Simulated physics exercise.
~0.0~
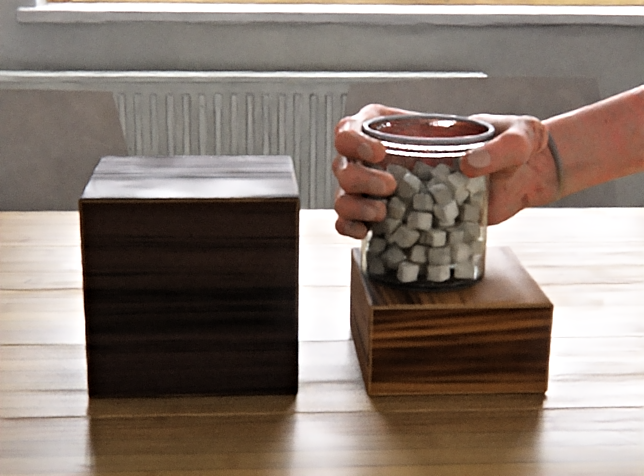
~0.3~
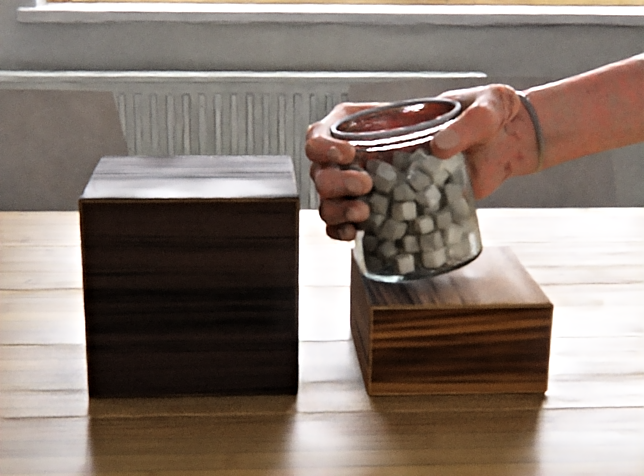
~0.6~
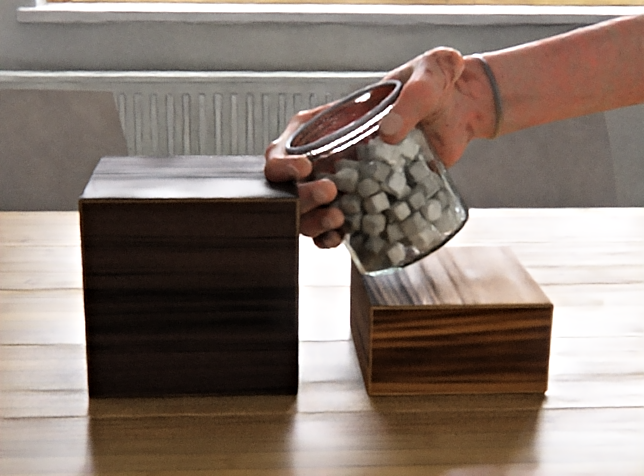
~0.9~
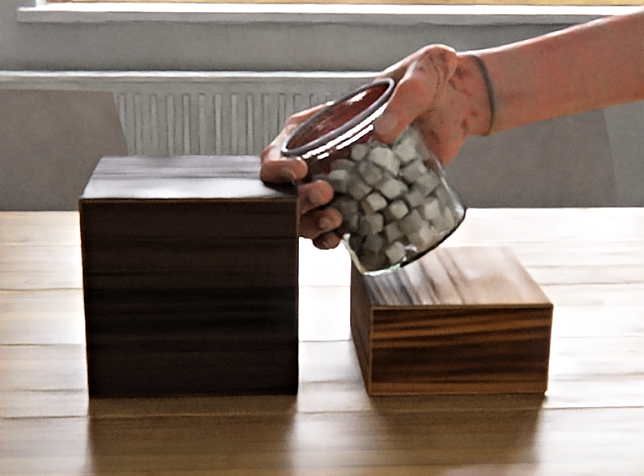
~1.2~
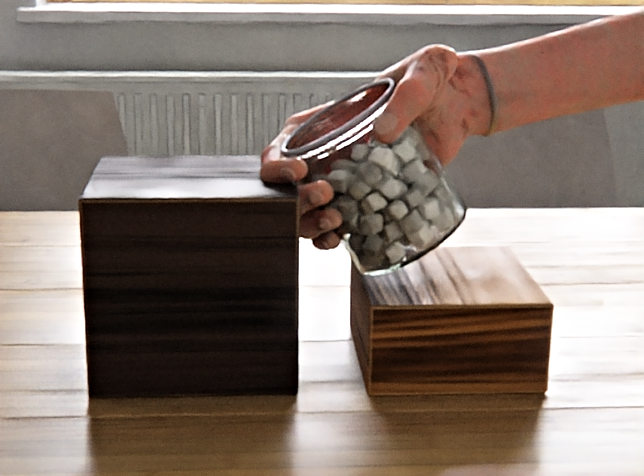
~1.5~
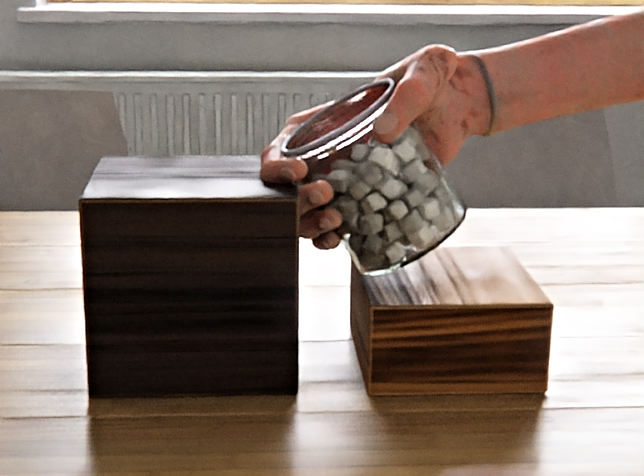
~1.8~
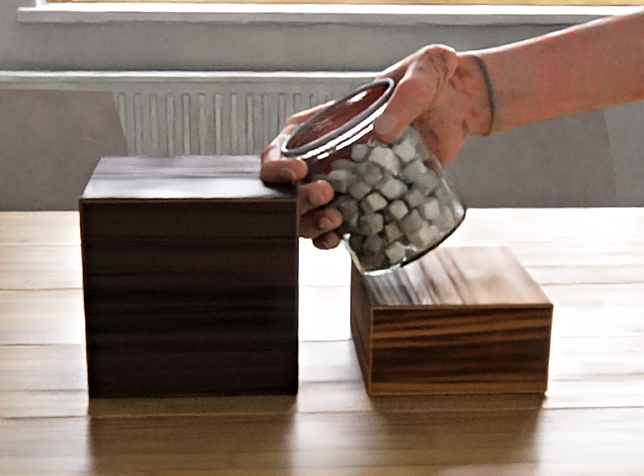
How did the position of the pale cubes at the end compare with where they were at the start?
At the end the cubes were a little farther left and slightly higher than at the start, still inside the jar.
